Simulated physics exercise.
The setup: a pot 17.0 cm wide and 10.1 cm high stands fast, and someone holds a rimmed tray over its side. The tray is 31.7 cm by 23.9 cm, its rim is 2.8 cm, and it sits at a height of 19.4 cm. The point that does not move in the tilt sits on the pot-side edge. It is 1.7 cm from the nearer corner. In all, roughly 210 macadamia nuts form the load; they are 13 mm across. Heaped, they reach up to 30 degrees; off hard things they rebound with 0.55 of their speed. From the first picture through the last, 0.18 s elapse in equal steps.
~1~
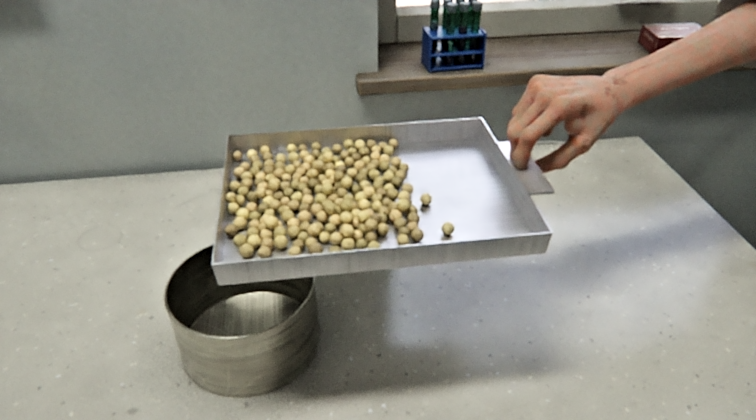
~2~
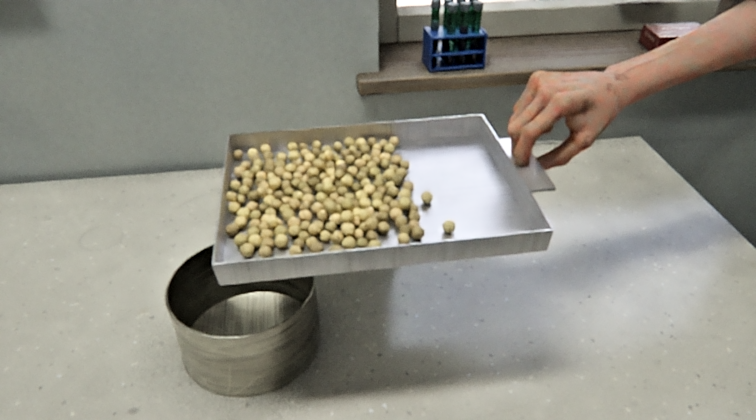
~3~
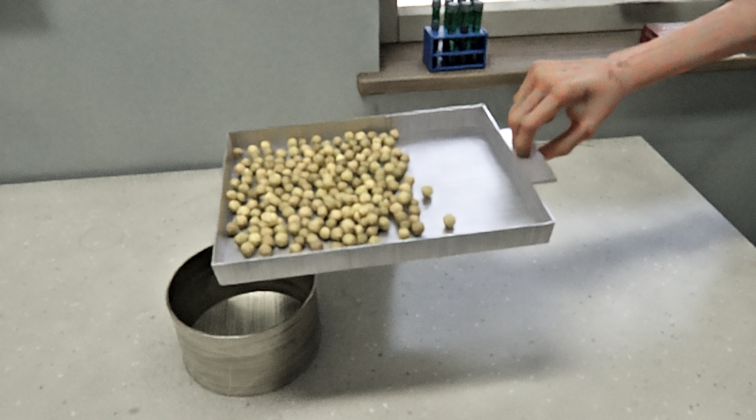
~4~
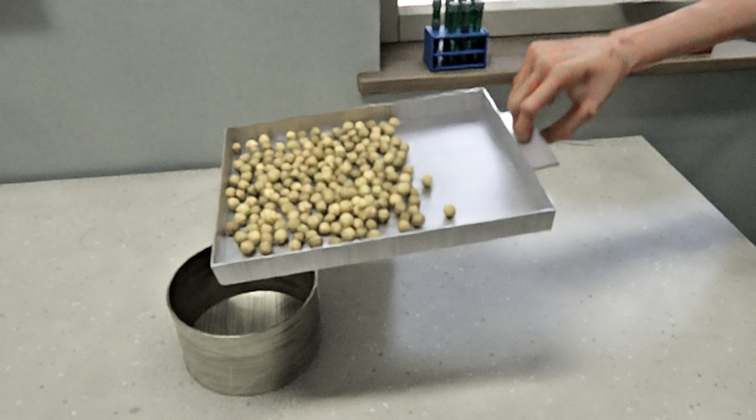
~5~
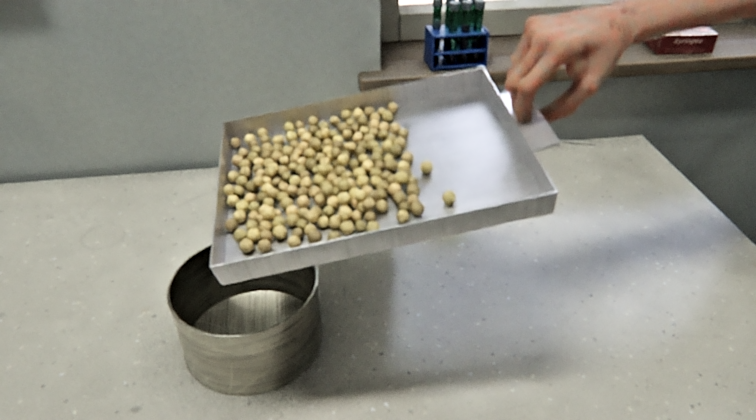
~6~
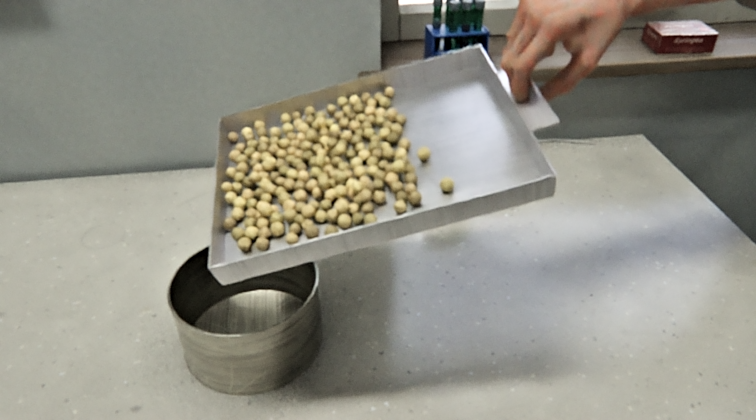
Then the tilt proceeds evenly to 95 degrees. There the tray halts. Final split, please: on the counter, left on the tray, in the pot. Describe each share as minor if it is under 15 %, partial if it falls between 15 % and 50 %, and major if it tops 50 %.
Counter - major; tray - minor; pot - minor.
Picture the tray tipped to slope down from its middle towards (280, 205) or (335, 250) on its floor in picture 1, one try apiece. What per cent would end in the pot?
I'd put it at roughly 25 per cent for the first tilt and roughly 0 per cent for the second.
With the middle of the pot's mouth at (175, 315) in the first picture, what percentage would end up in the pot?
It would come to around 50 percent.
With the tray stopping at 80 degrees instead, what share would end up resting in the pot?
The pot would get around 0 per cent.
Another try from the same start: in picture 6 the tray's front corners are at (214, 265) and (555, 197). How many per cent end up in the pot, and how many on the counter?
Split: Pot = 0, counter = 100.
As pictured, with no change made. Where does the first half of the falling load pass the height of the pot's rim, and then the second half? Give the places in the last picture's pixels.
Roughly (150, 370) to begin with, later roughly (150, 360).
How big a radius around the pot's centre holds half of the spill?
Distance: Some 22 cm.
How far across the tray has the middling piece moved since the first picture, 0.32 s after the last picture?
About 4 cm.
Then, 0.32 s after the last picture, tilt 54 degrees; the tray holds 100 %, the pot 0 %.
Then, 0.53 s after the last picture, tilt 80 degrees; the tray holds 95 %, the pot 0 %.
Then, 0.86 s after the last picture, tilt 95 degrees; the tray holds 20 %, the pot 0 %.
In the end, counter 100 %, tray 0 %, pot 0 %.
